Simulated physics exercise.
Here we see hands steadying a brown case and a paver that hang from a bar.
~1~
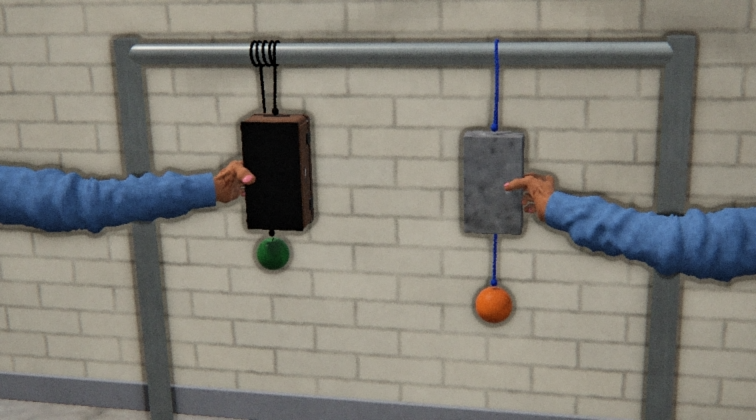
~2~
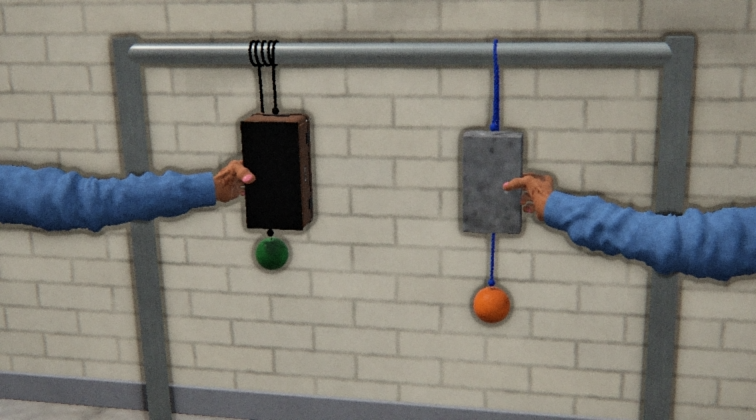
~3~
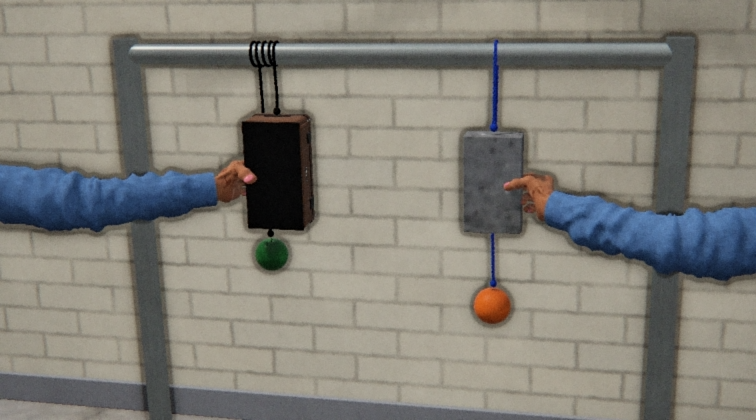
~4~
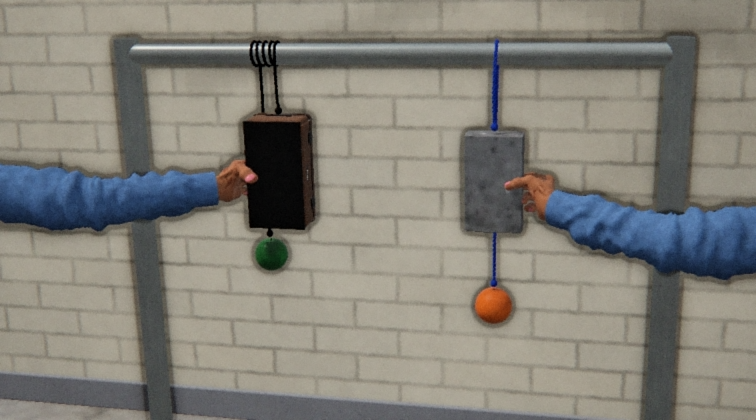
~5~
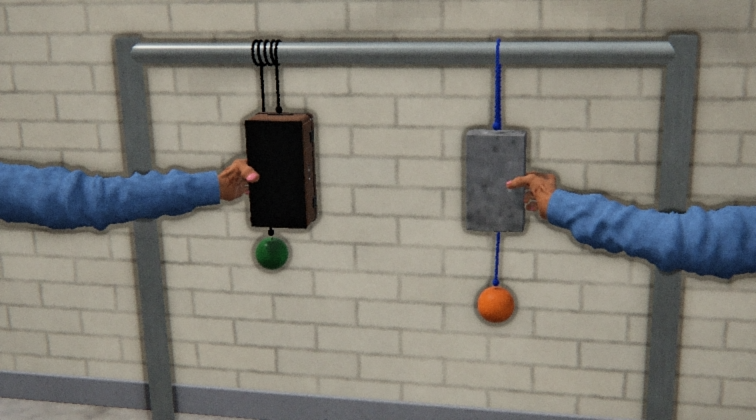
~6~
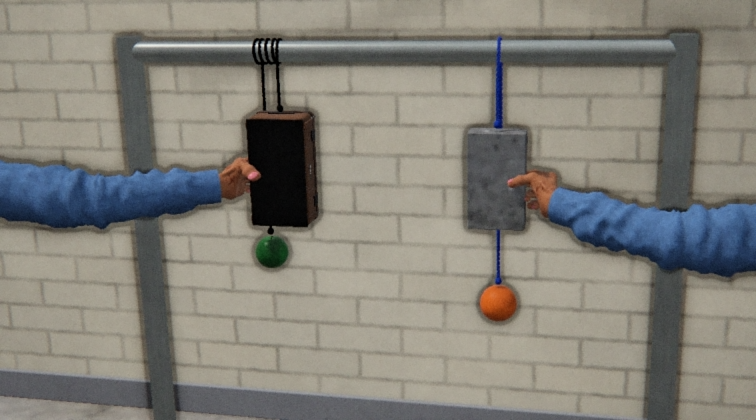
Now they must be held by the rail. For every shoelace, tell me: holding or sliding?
One by one: The brown case remains in place; the paver goes down.
Then, 0.36 s later than the last view, brown case in the air near (283, 169); paver dropping near (496, 262).
Then, 0.64 s later than the last view, brown case in the air near (282, 169); paver on the floor.
Then, 0.90 s later than the last view, brown case in the air near (283, 169); paver on the floor.
Finally, brown case in the air near (282, 169); paver on the floor. The brown case stays hanging and the paver drops.
